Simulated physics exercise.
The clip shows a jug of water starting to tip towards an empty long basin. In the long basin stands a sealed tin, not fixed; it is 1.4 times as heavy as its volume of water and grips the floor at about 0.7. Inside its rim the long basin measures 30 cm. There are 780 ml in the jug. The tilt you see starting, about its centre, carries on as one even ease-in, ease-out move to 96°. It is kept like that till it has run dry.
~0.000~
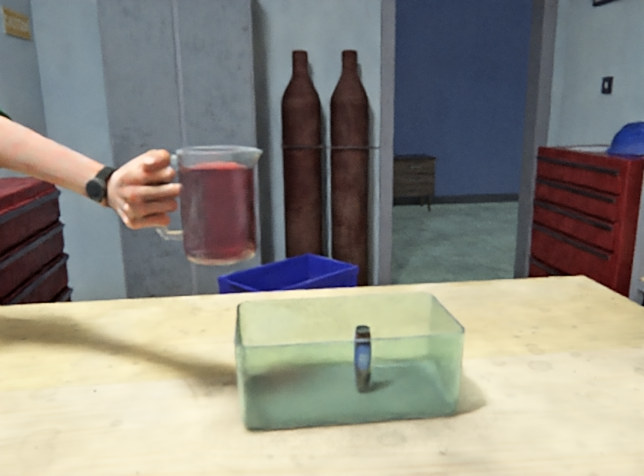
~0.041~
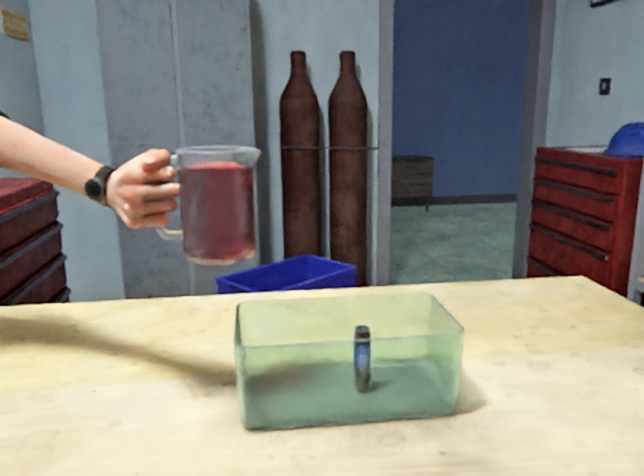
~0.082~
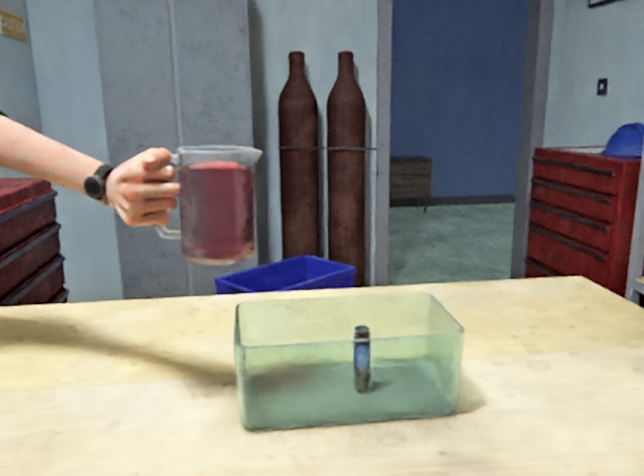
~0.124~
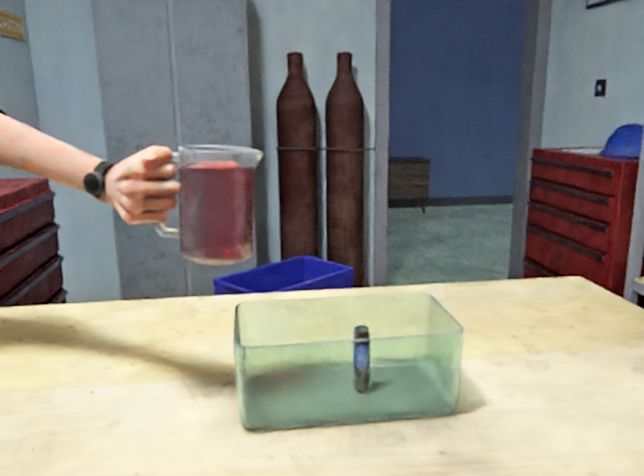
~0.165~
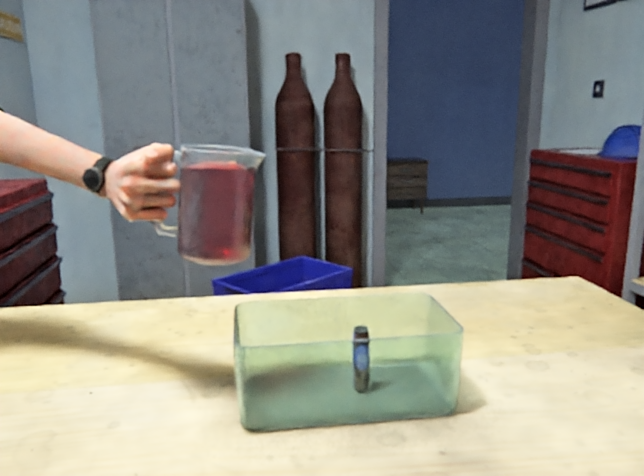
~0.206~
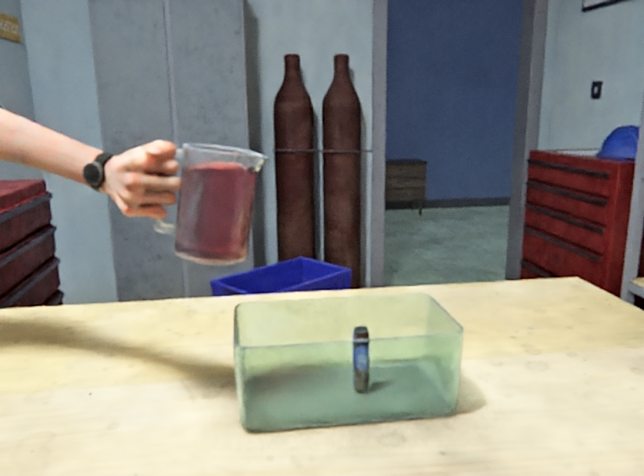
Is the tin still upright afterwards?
It falls.
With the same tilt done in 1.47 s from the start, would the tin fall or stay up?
Then it falls.
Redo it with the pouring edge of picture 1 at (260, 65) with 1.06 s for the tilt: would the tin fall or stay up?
Then it falls.
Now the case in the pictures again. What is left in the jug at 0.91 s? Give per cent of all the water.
About 54 per cent.
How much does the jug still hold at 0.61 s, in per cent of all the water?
About 92 per cent.
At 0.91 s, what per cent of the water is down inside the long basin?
About 26 per cent.
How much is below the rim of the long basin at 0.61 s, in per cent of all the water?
Near 0 in a hundred.
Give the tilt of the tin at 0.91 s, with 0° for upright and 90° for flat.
About 0°.
By 0.61 s the tilt is 60° and 91 per cent is still to pour; the tin stands where it began.
By 0.91 s the tilt is 91° and 54 per cent is still to pour; the tin stands 2 cm from where it began.
By 1.22 s the tilt is 96° and 16 per cent is still to pour; the tin lies on its side.
By 1.56 s the tilt is 96° and 4 per cent is still to pour; the tin lies on its side.
At rest the tin lies on its side.
